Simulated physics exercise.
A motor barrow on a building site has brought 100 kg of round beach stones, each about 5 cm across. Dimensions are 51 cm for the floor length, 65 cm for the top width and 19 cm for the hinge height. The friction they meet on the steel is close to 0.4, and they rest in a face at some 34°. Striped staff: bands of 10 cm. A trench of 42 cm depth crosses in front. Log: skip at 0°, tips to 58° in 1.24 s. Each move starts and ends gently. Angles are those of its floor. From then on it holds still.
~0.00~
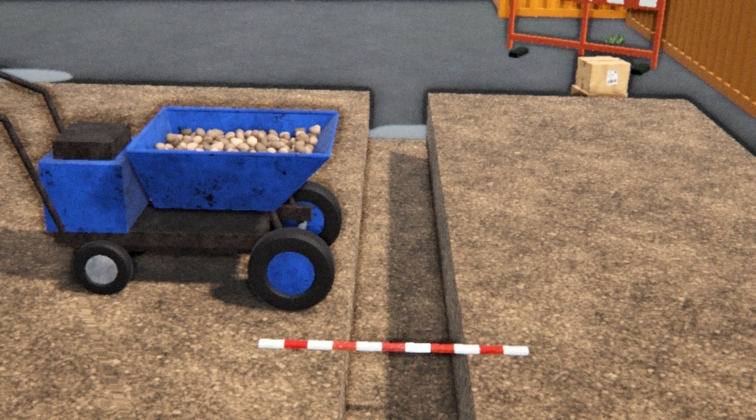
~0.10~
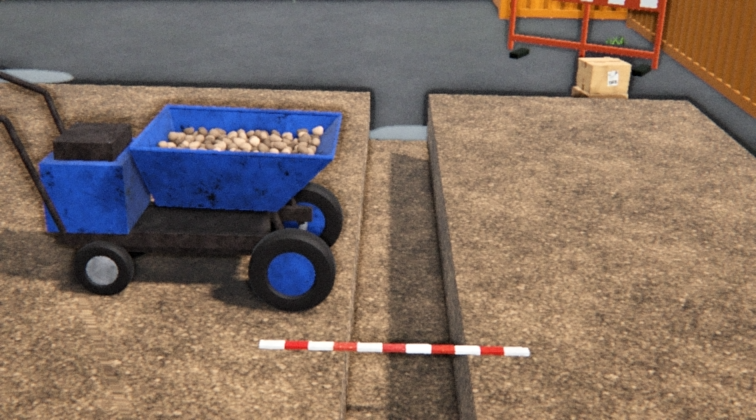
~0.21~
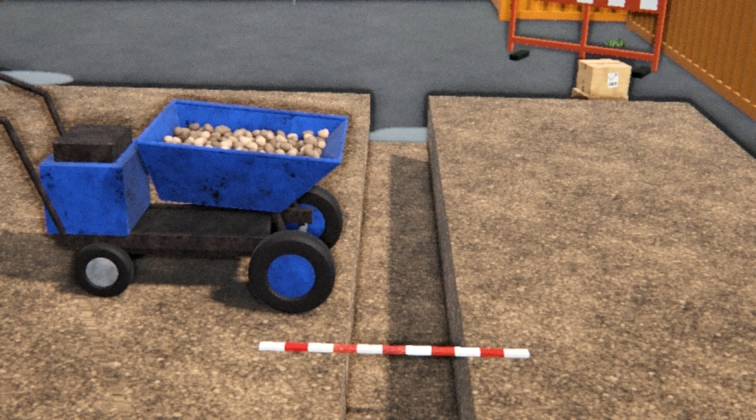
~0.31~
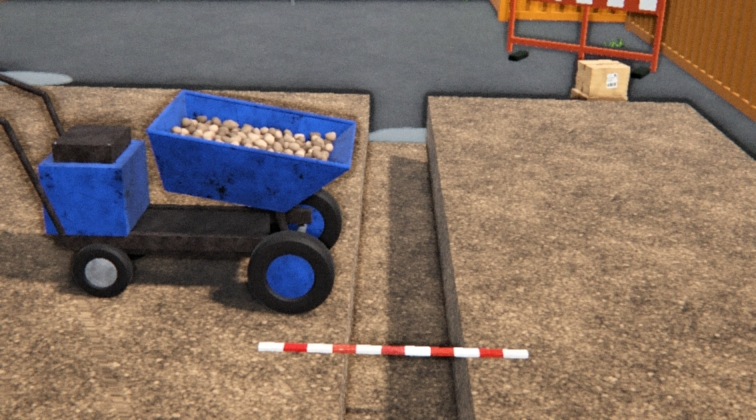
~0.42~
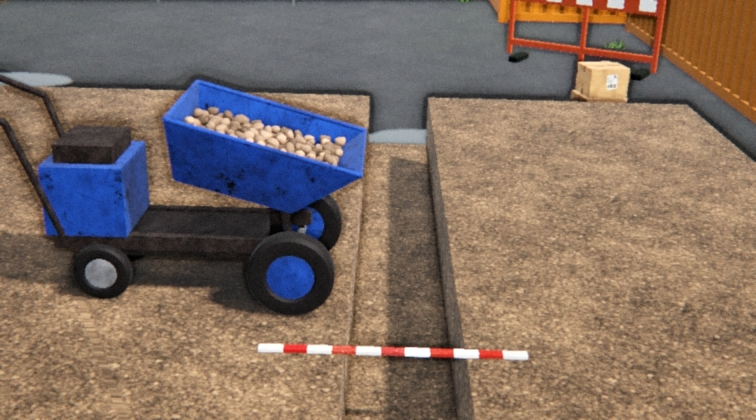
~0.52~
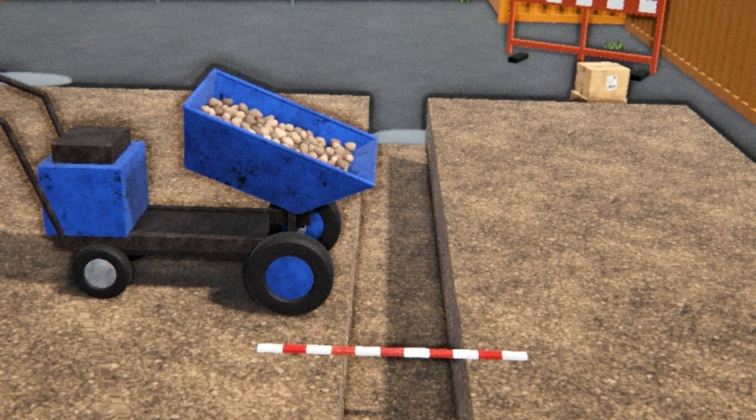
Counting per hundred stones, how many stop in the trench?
Some 63.
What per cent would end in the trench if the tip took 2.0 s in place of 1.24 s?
It would be near 70 percent.
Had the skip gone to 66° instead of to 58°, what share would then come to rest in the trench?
Then close to 45 per cent.
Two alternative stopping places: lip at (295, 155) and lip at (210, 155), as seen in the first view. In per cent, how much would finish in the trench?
Roughly 90 per cent, then 75 per cent.
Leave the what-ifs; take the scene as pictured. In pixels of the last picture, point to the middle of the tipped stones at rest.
(442, 348).
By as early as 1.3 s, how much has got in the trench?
By then, around 15 percent.
After 0.9 s the floor is at 49°; 100 % in the skip; the foremost stones are at (393, 201).
After 1.3 s the floor is at 58°; 78 % in the skip, 17 % in the trench, 5 % past the trench; the foremost stones are at (475, 274).
After 1.7 s the floor is at 58°; 42 % in the skip, 24 % in the trench, 35 % past the trench; the foremost stones are at (569, 292).
After 3.6 s the floor is at 58°; 0 % in the skip, 63 % in the trench, 37 % past the trench; the foremost stones are at (665, 313).
